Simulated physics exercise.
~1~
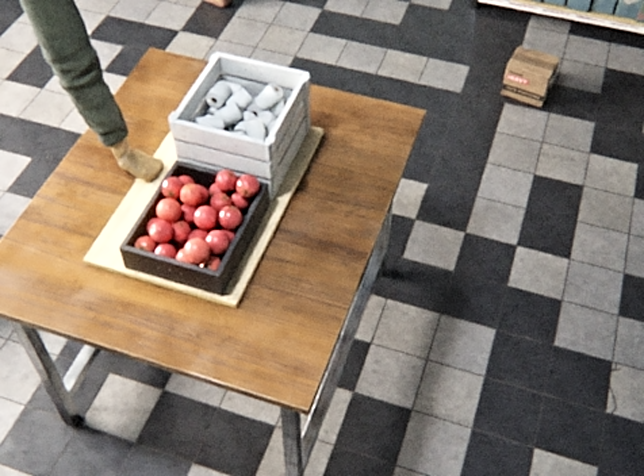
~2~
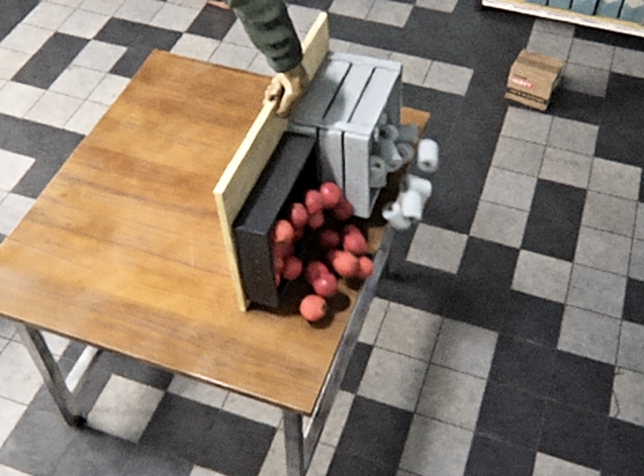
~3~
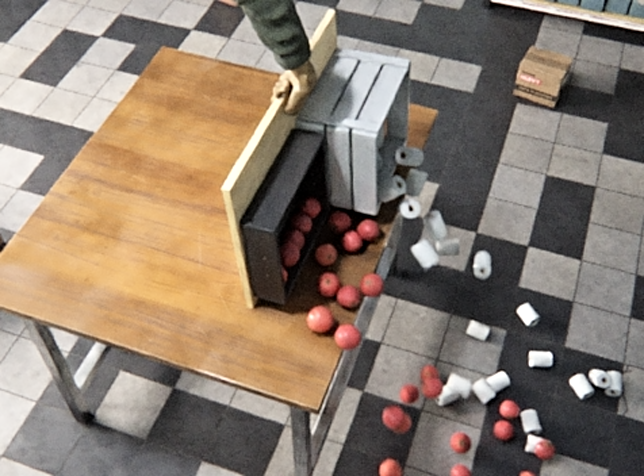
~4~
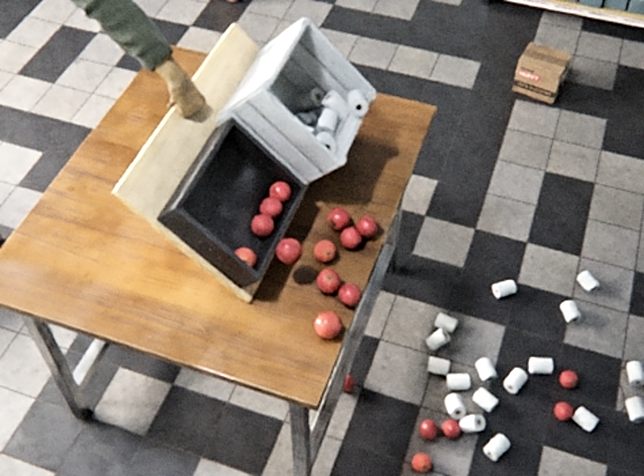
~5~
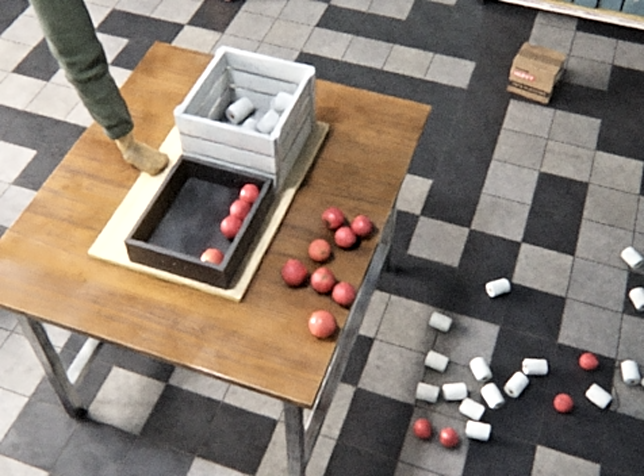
A board carrying a white crate of paper rolls and a black crate of tomatoes was tipped up on its right edge by a hand, spilling many pieces across the table and floor, then lowered flat with a few left in each crate.
